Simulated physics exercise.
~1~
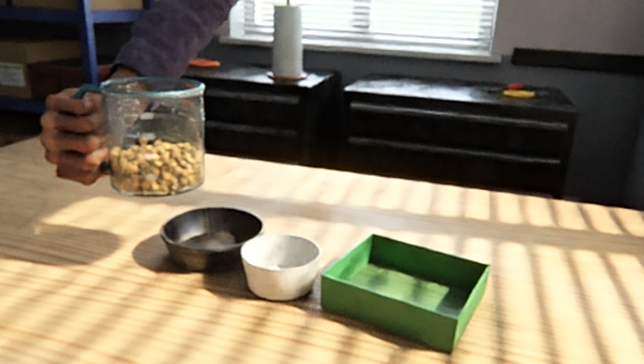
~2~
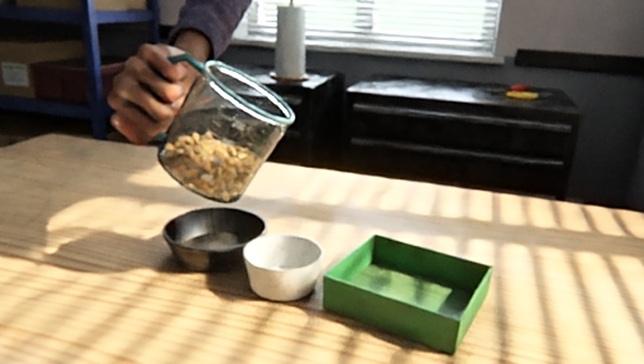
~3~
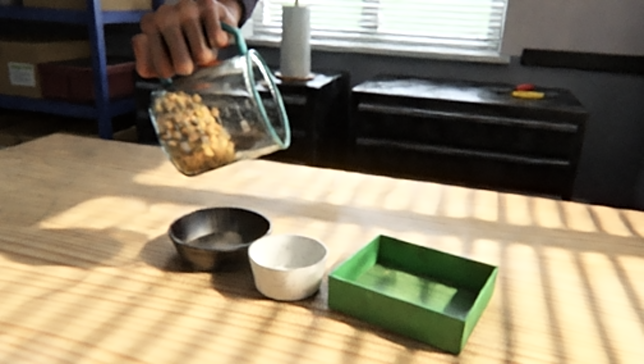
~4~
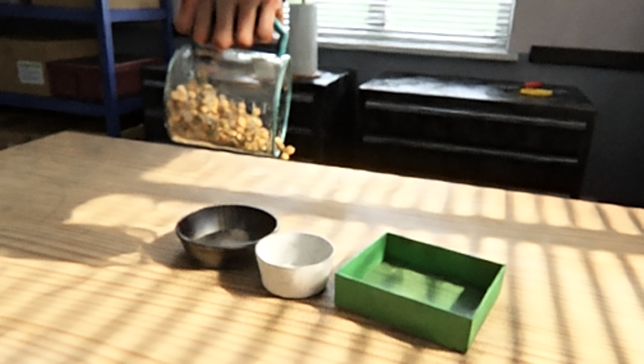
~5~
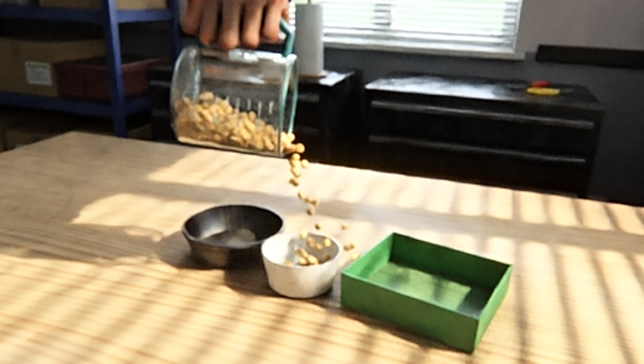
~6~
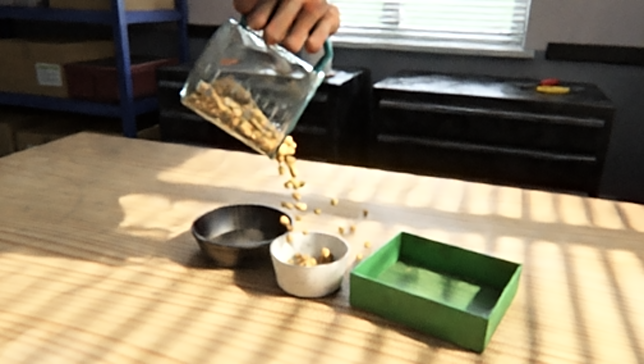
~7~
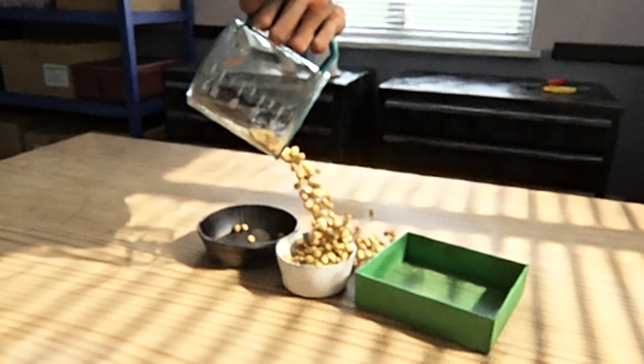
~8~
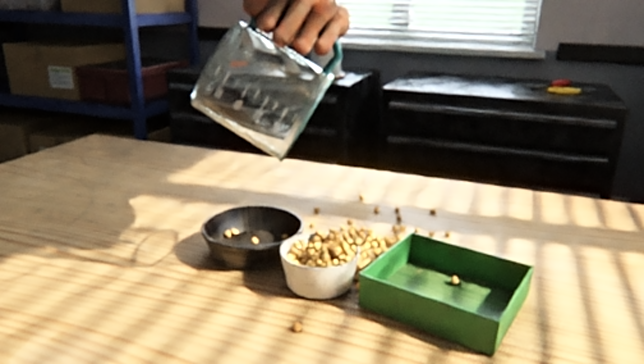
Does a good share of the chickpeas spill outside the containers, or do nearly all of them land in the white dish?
A good share of them spills outside the containers. The white dish still catches a large heap, while the black dish and the green tin get hardly any.
At the start, a hand holds a clear jug of dried chickpeas upright over a sunlit wooden table, where a black dish, a white dish and a green tin sit side by side. The hand moves the jug to the right and tips it onto its side, and the chickpeas slide toward the rim. A thin stream begins to drop into the white dish. The jug then tips further until its mouth points down, and the stream thickens, heaping the dish while pieces scatter around it. By the end the jug looks empty, the white dish is piled high, and stray chickpeas bounce beyond it.
